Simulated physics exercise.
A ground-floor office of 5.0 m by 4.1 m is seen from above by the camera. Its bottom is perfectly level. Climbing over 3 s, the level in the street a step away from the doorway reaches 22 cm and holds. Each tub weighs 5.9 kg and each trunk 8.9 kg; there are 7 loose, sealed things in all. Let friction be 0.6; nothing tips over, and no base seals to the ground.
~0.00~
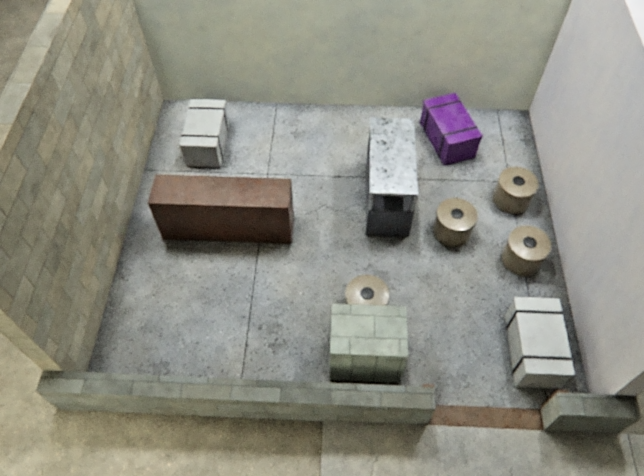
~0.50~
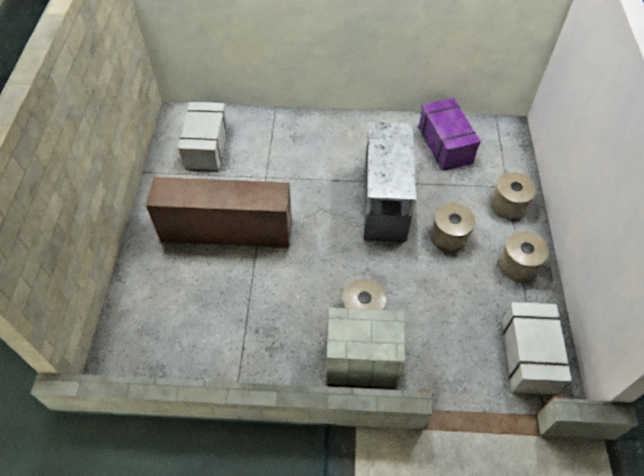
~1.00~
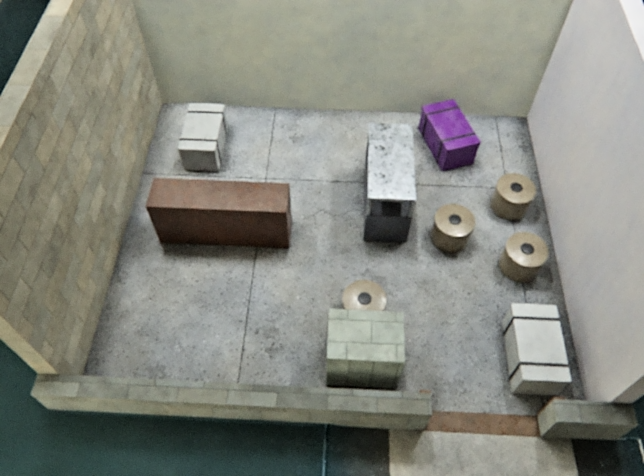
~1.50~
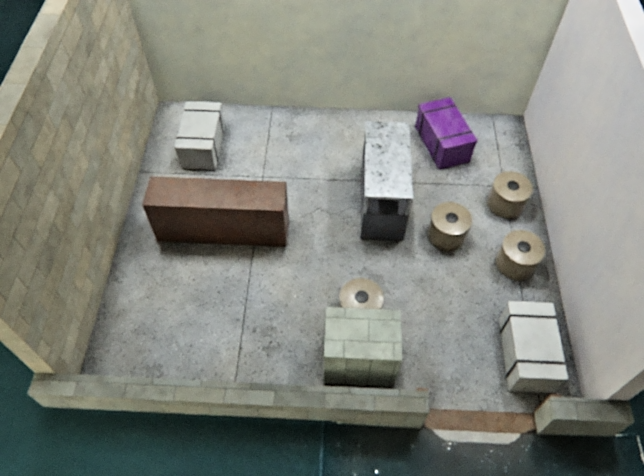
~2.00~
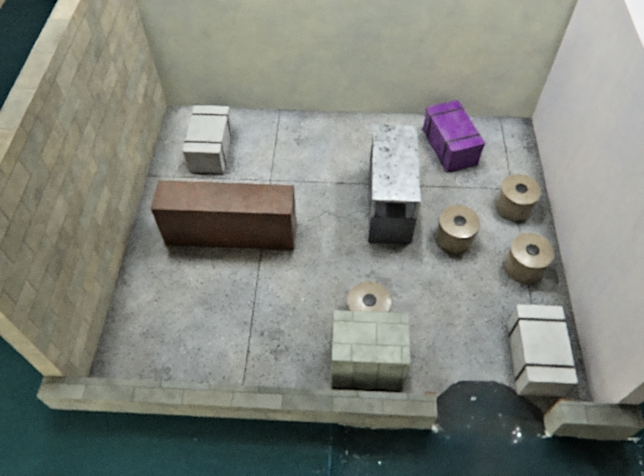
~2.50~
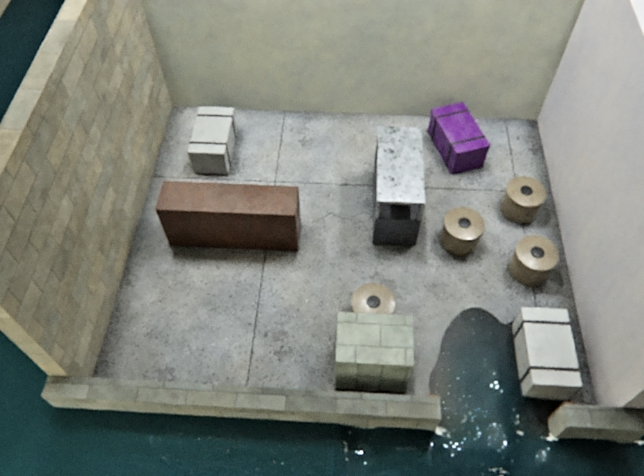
Ground-floor office seen from above, dark water spreading outside, then creeping through the front doorway past a pale trunk, furnishings unmoved.
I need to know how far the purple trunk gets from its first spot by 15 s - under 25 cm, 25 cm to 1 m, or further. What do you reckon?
I'd say further than 1 m.
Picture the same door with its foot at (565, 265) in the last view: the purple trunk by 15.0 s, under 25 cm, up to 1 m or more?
Observation: Purple trunk small displacement.
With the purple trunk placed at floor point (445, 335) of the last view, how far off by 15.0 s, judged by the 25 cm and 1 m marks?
Here it heads a good way off.
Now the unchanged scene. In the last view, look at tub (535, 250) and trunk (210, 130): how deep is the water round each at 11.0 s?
First about 6 cm, second about 10 cm.
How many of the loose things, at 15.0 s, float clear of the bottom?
At that moment it comes to 7.
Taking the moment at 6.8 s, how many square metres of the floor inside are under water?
Wet area: Approx. 14 m2.
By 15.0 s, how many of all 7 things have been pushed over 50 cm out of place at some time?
The total is 6.
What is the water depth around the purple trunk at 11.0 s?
About 9 cm.
After 3.5 s the purple trunk is near (460, 127), 0.0 m from its start, aground; 0 afloat.
After 6.8 s the purple trunk is near (448, 120), 0.2 m from its start, afloat; 4 afloat.
After 11.0 s the purple trunk is near (228, 171), 2.9 m from its start, afloat; 6 afloat.
After 15.0 s the purple trunk is near (358, 137), 1.3 m from its start, afloat; 7 afloat.
